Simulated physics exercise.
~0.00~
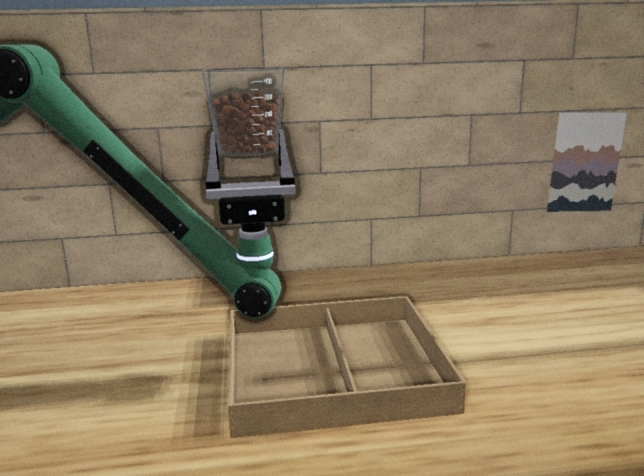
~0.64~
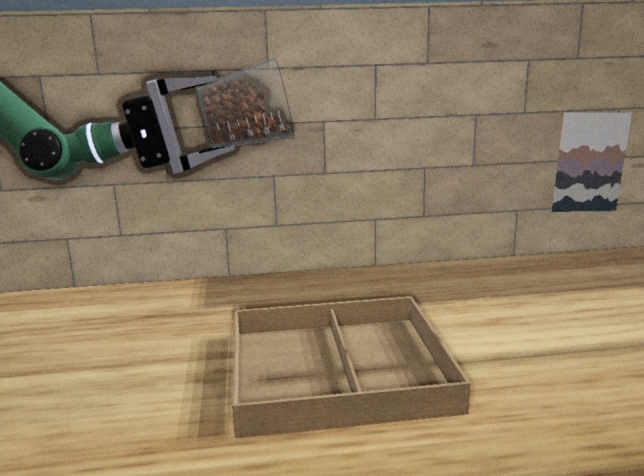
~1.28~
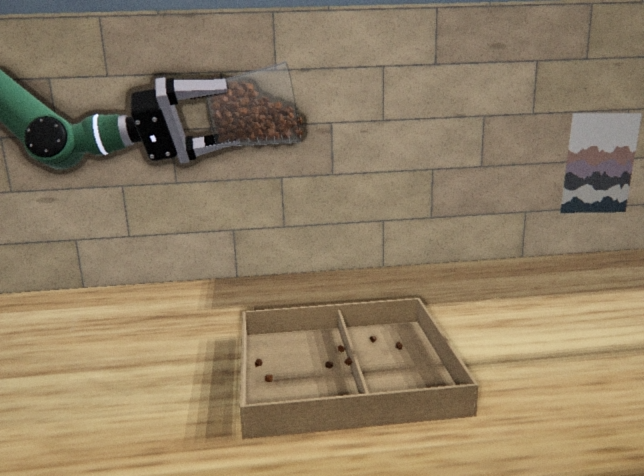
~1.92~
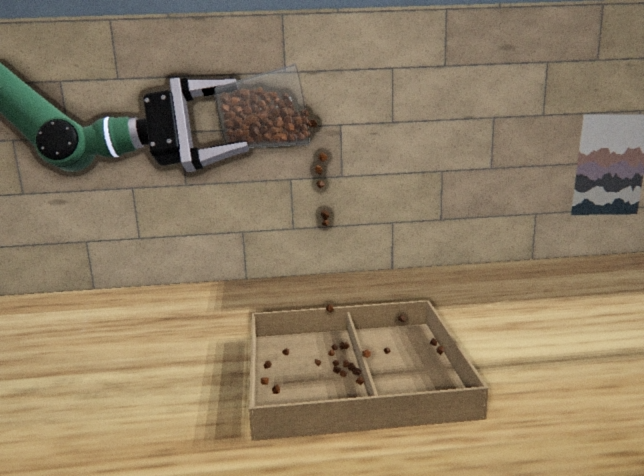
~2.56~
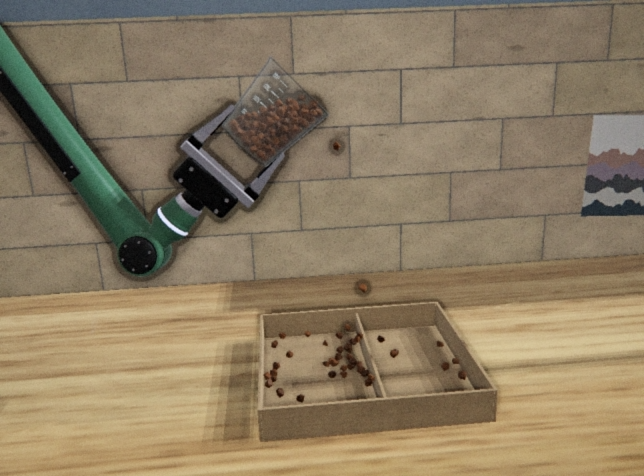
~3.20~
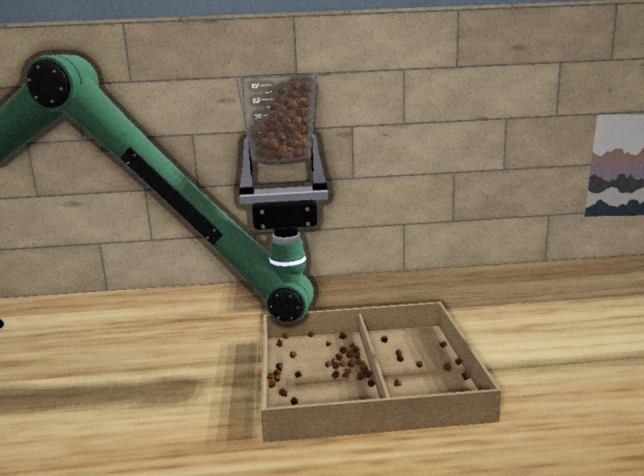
A green robot arm tipped a clear cup of brown pellets onto its side above a divided tray, spilling some into both sections, then swung it back upright with most still inside and more of the spilled ones lying in the left section.
